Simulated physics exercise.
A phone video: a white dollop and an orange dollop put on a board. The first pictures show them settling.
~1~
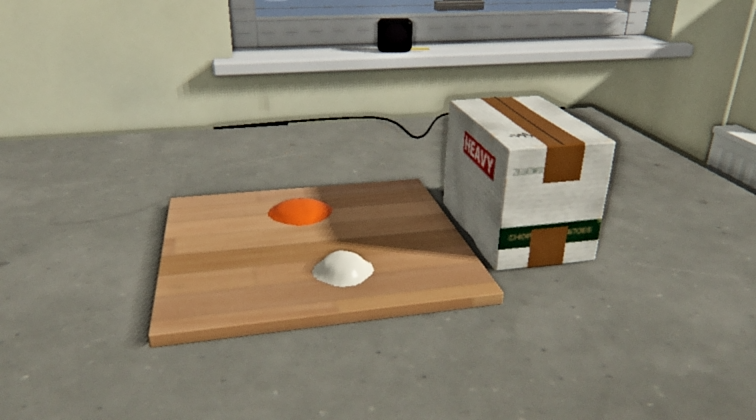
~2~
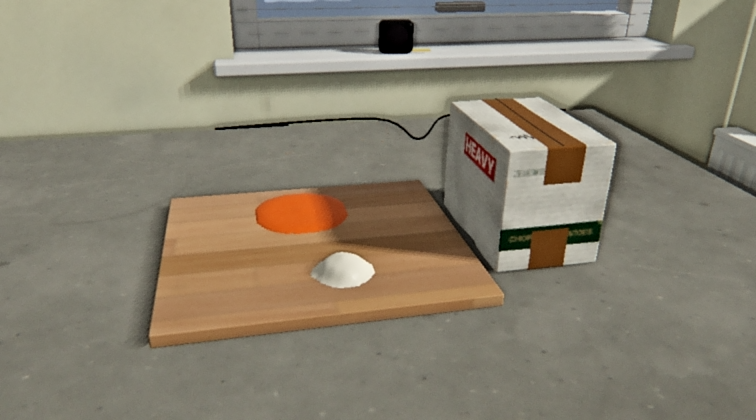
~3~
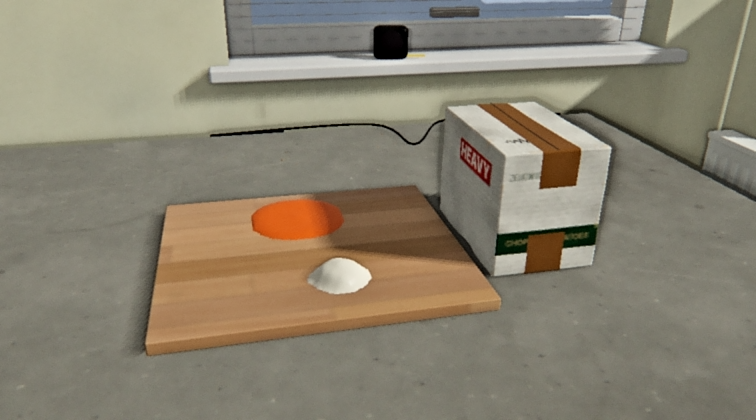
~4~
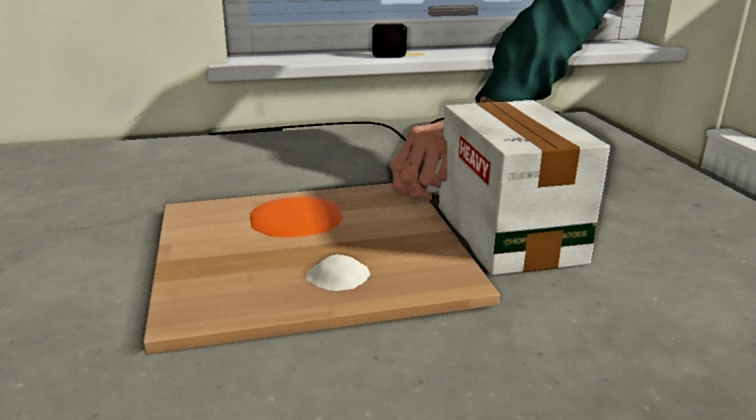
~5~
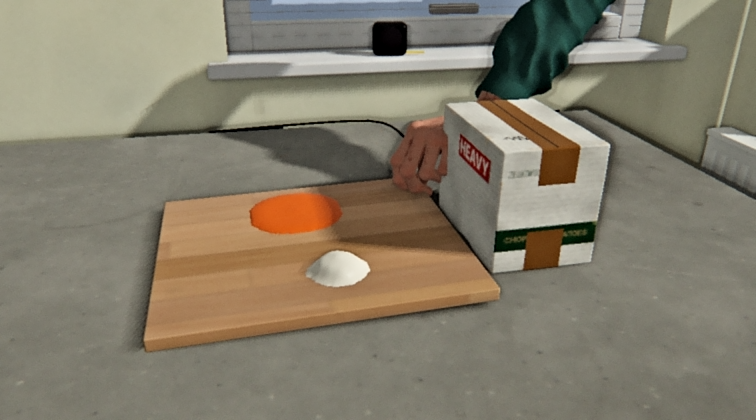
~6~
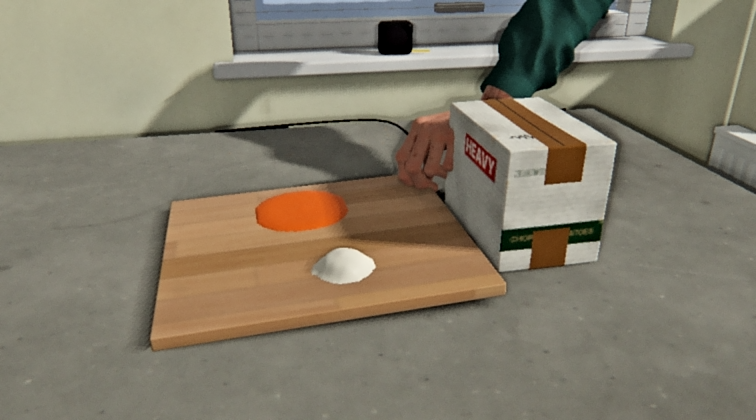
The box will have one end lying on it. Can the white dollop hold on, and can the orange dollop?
The white dollop? It stays put. The orange dollop slips off.
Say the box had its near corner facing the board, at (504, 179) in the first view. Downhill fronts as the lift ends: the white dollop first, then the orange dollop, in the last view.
First (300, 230), next (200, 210).
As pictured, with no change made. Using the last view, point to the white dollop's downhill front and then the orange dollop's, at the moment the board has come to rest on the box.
(290, 212), then (178, 217).
Next, slope about 28°; the white dollop has not moved; the orange dollop has crept down a long way.
After that, the white dollop has not moved; the orange dollop is dripping off the low end.
Finally, slope about 28°; the white dollop has not moved; the orange dollop is dripping off the low end.
